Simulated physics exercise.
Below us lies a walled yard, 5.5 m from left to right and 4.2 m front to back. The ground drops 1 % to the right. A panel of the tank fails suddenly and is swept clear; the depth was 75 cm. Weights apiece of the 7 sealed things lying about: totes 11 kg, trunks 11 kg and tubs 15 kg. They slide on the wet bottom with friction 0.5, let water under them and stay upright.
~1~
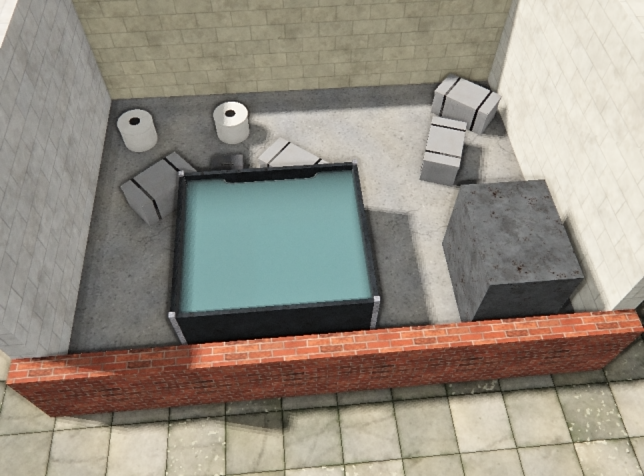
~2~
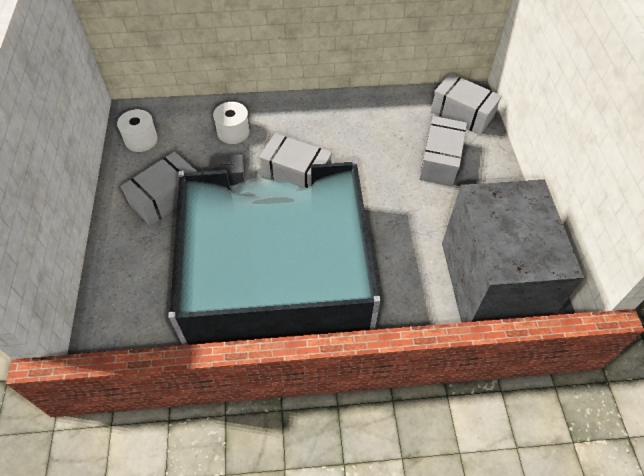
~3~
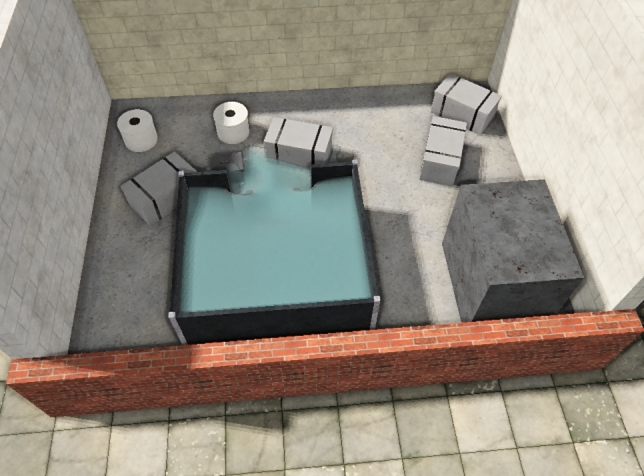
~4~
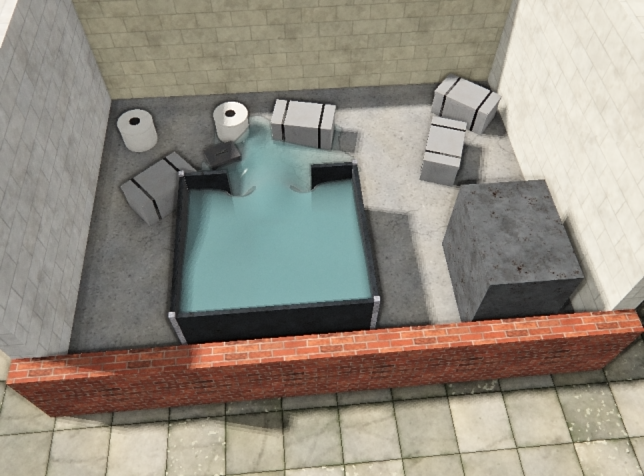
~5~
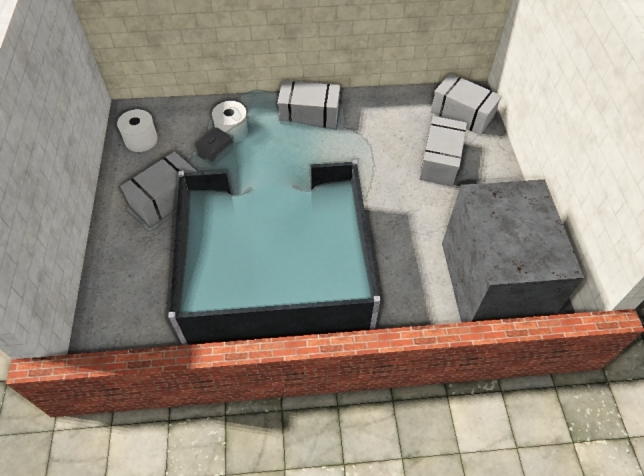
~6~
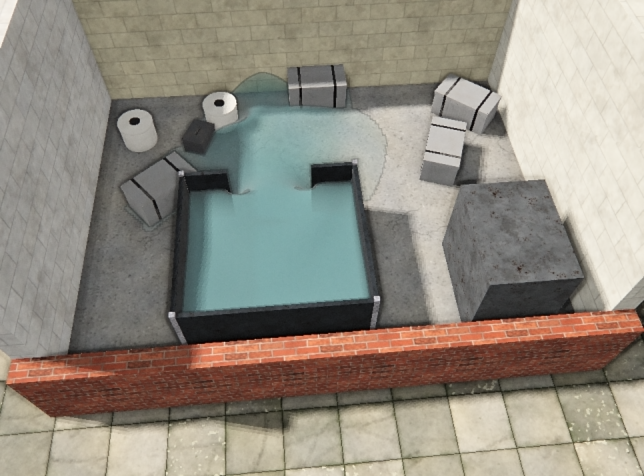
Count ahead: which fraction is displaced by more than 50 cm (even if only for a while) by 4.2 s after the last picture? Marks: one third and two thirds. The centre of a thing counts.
It is two thirds or more.
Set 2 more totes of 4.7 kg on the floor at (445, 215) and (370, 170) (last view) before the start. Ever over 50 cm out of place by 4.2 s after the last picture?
In that order: Past it, short of it.
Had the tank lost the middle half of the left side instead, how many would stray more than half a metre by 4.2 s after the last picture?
In that case 2 of them.
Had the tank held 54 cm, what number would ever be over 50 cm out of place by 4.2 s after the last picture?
Then 5.
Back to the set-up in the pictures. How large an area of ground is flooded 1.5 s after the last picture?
Roughly 13 m2.
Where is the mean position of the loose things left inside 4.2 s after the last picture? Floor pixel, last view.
Near (274, 255).
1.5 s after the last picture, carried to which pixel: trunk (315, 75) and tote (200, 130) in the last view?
Around (447, 69) and (113, 128).
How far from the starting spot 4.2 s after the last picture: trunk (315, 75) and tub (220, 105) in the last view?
In that order: 200 cm, 100 cm.
Then, 0.4 s after the last picture 3 of 7 are over 50 cm from their spots; 1 afloat.
Then, 1.5 s after the last picture 3 of 7 are over 50 cm from their spots; 3 afloat.
Then, 2.8 s after the last picture 5 of 7 are over 50 cm from their spots; 1 afloat.
Then, 4.2 s after the last picture 7 of 7 are over 50 cm from their spots, and 7 have been at some point; 5 afloat.
